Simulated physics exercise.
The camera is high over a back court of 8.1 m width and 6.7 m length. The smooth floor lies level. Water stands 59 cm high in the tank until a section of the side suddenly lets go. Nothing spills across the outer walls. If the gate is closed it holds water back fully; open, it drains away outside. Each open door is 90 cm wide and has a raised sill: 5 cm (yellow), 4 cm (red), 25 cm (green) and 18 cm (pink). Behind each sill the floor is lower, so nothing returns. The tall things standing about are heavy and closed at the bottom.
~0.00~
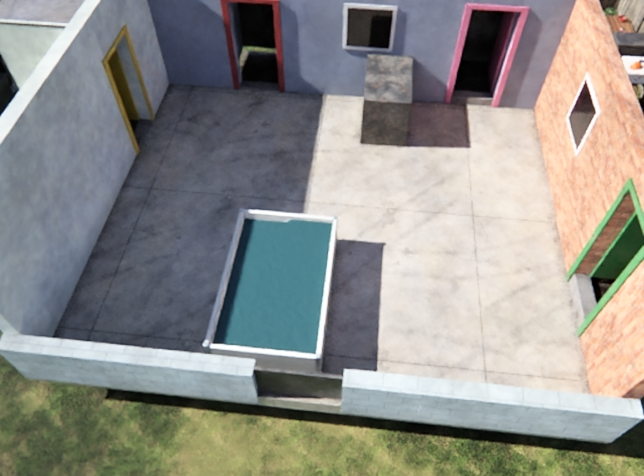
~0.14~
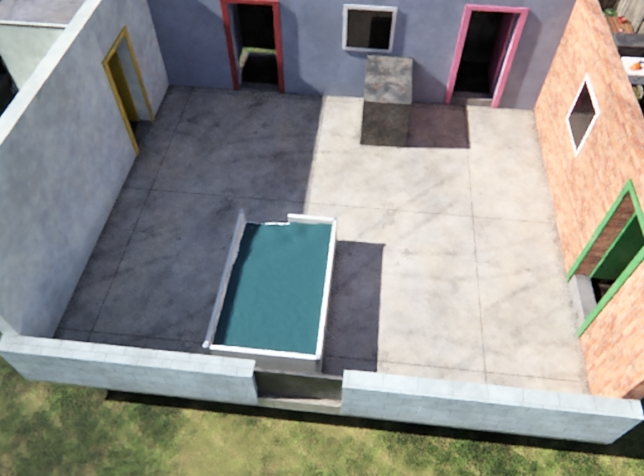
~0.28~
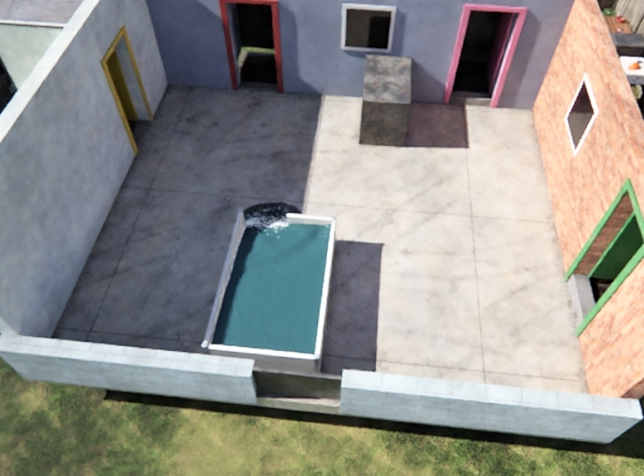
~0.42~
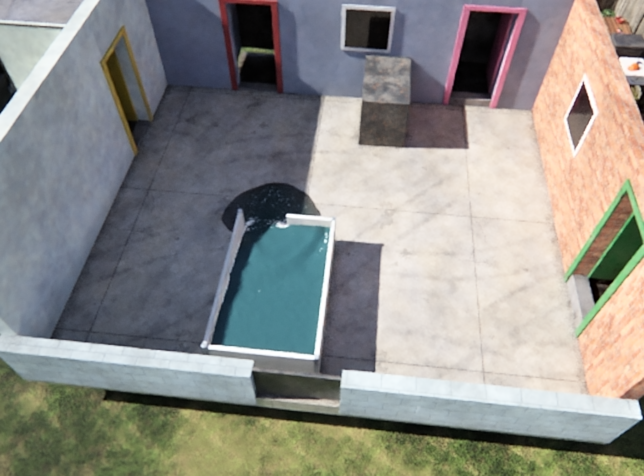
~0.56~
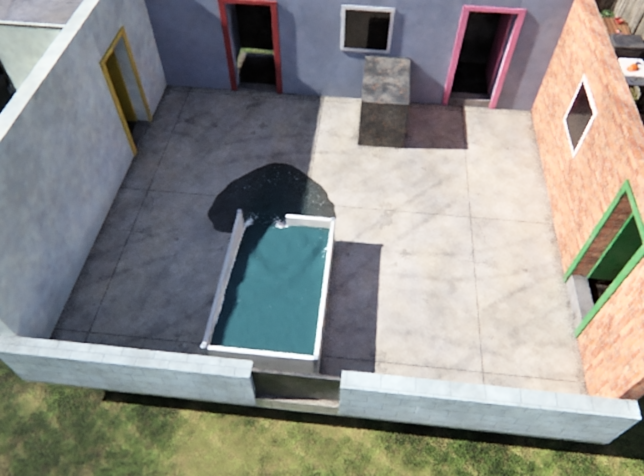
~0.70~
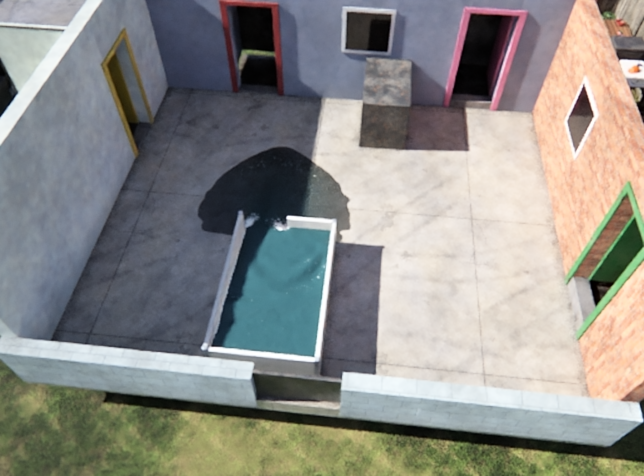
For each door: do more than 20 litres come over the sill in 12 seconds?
Within that time: At the yellow door it passes the limit; at the red door it passes the limit; at the green door it stays under the limit; at the pink door it does not reach the limit.
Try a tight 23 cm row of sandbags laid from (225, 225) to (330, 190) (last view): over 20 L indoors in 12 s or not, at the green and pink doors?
Then: Green below, pink not over.
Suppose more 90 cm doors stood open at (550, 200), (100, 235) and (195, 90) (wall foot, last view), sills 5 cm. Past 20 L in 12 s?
In that order: Not over, not over, above.
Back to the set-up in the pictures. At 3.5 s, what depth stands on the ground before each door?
Depths in cm: Yellow 7, red 13, green 0, pink 0.
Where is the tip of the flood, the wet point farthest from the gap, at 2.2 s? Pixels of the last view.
At about (192, 89).
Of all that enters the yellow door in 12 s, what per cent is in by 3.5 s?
About 15 per cent.
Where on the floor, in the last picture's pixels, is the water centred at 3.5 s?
At about (272, 209).
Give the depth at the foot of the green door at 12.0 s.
Roughly 1.5 cm deep.
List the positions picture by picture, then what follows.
In the first picture, the tank at (277, 279) is whole and still, 59 cm deep.
In the second picture, the front is at a hidden place, 0.5 m from the gap on the tank's far side; 0.2 m2 of floor is under water; 59 cm left at the back of the tank.
In the third picture, the front is at (283, 207), 0.8 m from the gap on the tank's far side; 0.6 m2 of floor is under water; 59 cm left at the back of the tank.
In the fourth picture, water pours out on the tank's far side and has run 1.3 m, to (287, 188); typically 6 cm deep outside, 59 cm at the tank's back.
In the fifth picture, water pours out on the tank's far side and has run 1.8 m, to (272, 167); typically 4 cm deep outside, 59 cm at the tank's back.
In the sixth picture, the front is at (274, 151), 2.3 m from the gap on the tank's far side; 3.7 m2 of floor is under water; 59 cm left at the back of the tank.
After 1.4 s water covers 20 % of the floor and is deepest (34 cm) near (264, 236); yellow door not reached, red door not reached, green door not reached, pink door not reached.
After 2.2 s water covers 35 % of the floor and is deepest (30 cm) near (264, 236); yellow door 8 cm at the sill, 0 L in, red door 10 cm at the sill, 17 L in, green door not reached, pink door not reached.
After 3.5 s water covers 35 % of the floor and is deepest (21 cm) near (264, 236); yellow door 7 cm at the sill, 8 L in, red door 13 cm at the sill, 83 L in, green door not reached, pink door not reached.
After 7.0 s water covers 45 % of the floor and is deepest (14 cm) near (264, 236); yellow door 9 cm at the sill, 34 L in, red door 10 cm at the sill, 187 L in, green door not reached, pink door not reached.
After 12.0 s water covers 75 % of the floor and is deepest (8 cm) near (172, 374); yellow door 7 cm at the sill, 51 L in, red door 7 cm at the sill, 245 L in, green door 1 cm at the sill, 0 L in, pink door 2 cm at the sill, 0 L in.
